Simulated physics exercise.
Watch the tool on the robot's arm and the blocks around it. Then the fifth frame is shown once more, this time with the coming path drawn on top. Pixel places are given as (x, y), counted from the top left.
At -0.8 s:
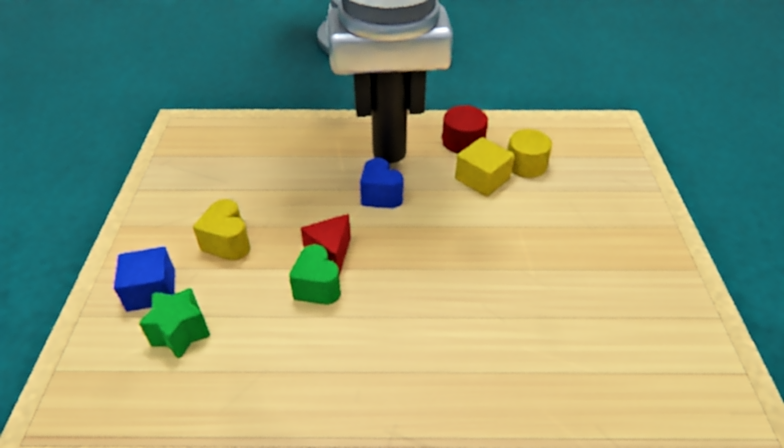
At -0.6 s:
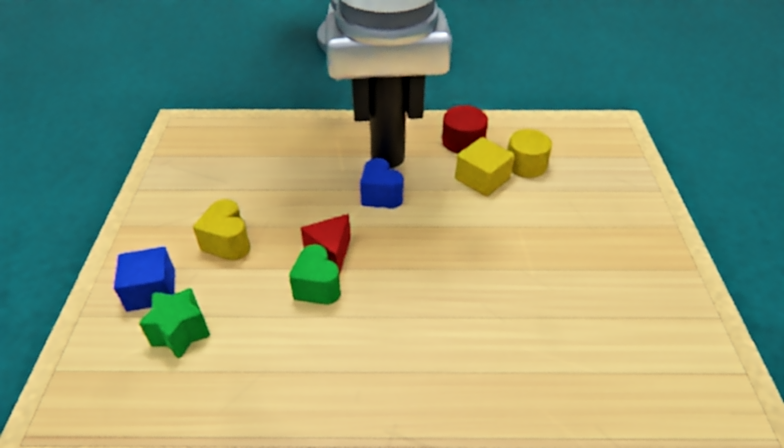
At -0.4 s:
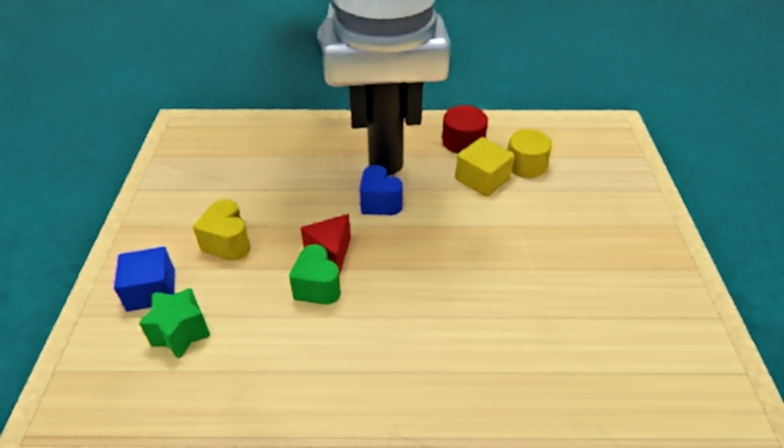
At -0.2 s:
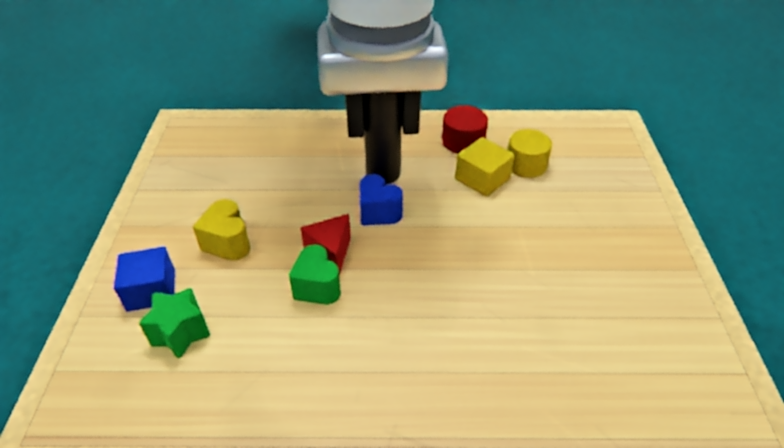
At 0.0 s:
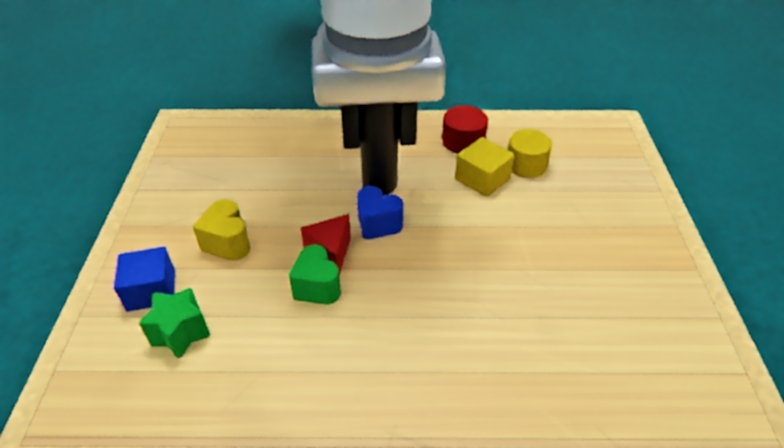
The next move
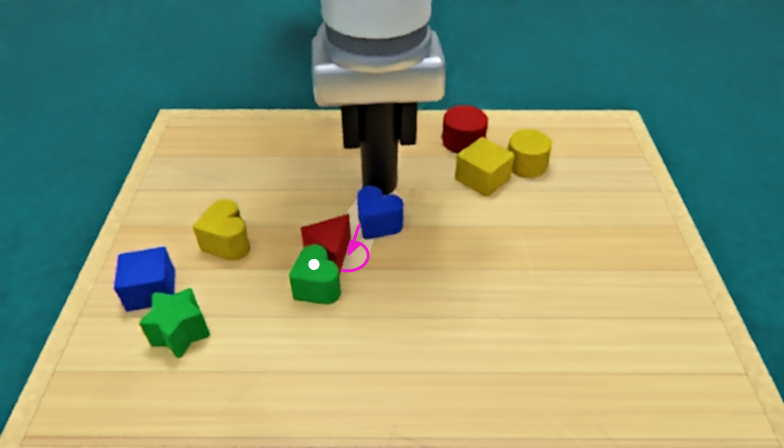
A robot arm with a black tool reaches over the far edge of a pale wooden board on a teal surface, seen from above the near side by a still camera. A blue heart block sits below the tool, with red and yellow blocks to its right and yellow, red, green and blue ones to its left. The tool lowers slightly, then pushes the blue heart a short way nearer, turning it slightly, while the others stay still.
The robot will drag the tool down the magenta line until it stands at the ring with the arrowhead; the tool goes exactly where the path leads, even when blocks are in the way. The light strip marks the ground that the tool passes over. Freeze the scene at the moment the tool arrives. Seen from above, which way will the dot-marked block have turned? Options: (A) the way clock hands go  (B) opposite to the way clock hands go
My pick is B.
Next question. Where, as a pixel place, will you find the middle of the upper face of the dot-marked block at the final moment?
The top centre is at (285, 289).
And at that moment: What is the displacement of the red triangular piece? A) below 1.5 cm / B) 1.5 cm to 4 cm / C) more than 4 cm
That would be B.
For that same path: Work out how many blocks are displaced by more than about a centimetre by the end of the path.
The way I see it, the answer is three or more.
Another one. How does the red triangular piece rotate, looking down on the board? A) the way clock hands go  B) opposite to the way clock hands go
I'll go with A - the way clock hands go.
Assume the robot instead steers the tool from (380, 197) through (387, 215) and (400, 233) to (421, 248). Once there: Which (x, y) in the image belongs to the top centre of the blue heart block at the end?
The middle of the upper face of the blue heart block will lie at about (377, 230) in the picture.
Drawn move, from (380, 197) via (360, 223), ending at (349, 256); the dot is on the green heart block.
What follows on the original path. Halfway along, tool at (359, 211); blue heart block at (377, 221), turned 65° anticlockwise.
At the end, tool at (348, 243); green heart block at (285, 289), turned 25° anticlockwise; red triangular piece at (305, 256), turned 30° clockwise; blue heart block at (383, 238), turned 110° anticlockwise.
